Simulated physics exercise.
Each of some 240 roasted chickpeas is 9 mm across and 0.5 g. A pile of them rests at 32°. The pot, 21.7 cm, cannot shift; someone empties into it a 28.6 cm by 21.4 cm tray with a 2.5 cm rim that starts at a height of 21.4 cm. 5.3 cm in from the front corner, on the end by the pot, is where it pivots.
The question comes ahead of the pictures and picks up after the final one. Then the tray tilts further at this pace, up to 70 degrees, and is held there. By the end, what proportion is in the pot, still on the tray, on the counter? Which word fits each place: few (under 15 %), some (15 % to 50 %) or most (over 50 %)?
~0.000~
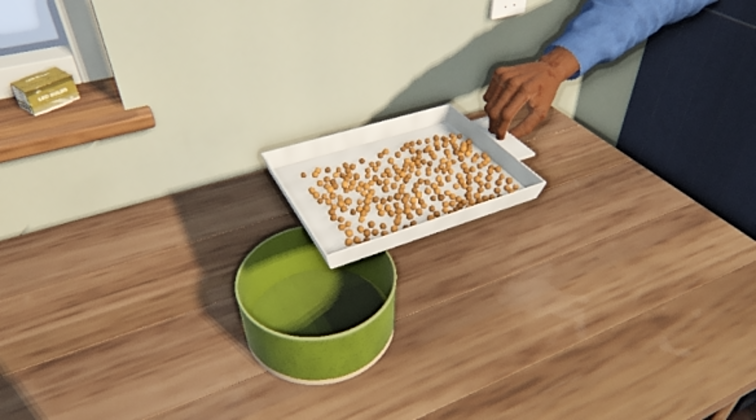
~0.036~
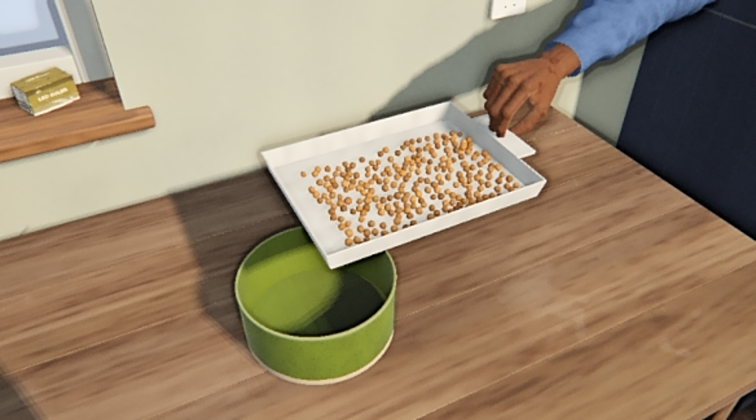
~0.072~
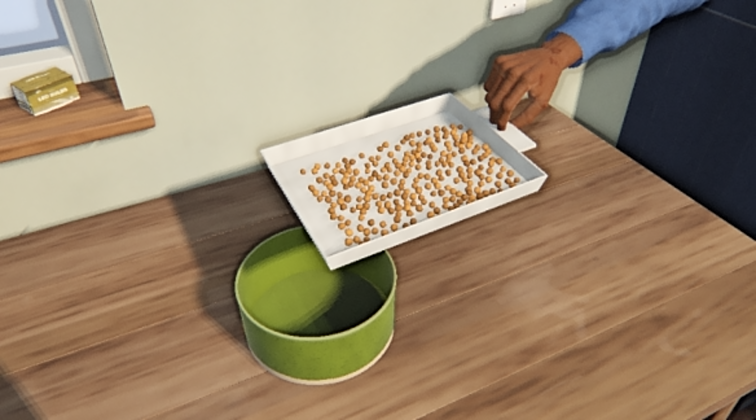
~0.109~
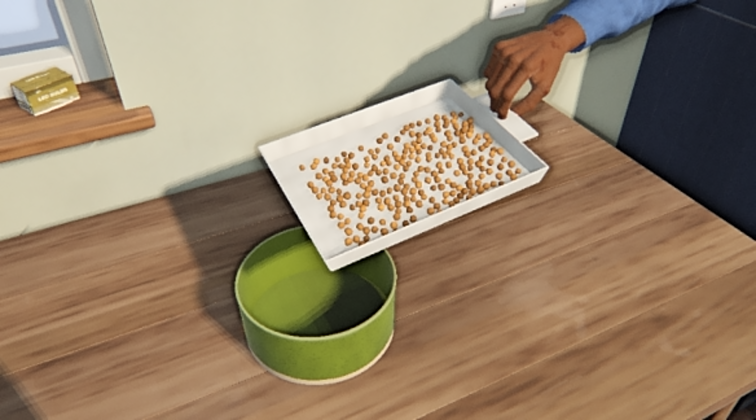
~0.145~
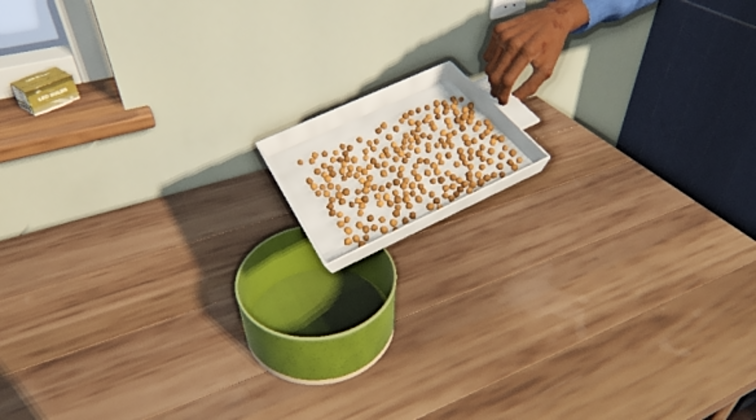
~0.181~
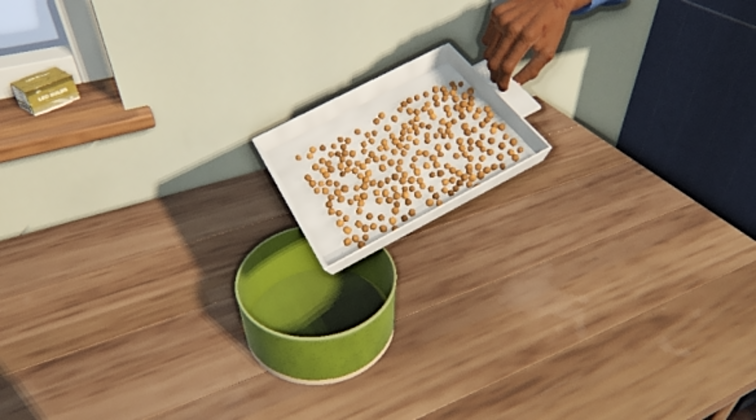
Pot gets few; tray gets some; counter gets most.
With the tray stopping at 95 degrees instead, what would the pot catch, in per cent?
That would be around 0 percent.
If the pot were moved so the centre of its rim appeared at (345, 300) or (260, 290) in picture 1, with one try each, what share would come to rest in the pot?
First try around 20 %, second around 5 %.
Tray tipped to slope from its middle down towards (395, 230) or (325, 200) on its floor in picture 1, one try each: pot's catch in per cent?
First try: About 0 percent; second try: About 10 percent.
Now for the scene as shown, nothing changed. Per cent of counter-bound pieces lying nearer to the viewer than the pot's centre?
About 100 percent of the spill.
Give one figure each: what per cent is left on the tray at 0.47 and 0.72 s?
Close to 100 at the first time and 50 at the second.
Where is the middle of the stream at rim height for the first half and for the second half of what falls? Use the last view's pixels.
Around (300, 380), then (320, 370).
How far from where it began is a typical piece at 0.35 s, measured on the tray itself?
About 2 cm.
Then, at 0.35 s, tilt 45 degrees; the tray holds 100 %, the pot 0 %.
Then, at 0.47 s, tilt 64 degrees; the tray holds 100 %, the pot 0 %.
After 0.72 s, tilt 70 degrees; the tray holds 50 %, the pot 0 %.
At rest (1.6 s), pot 0 %, tray 35 %, counter 60 %.
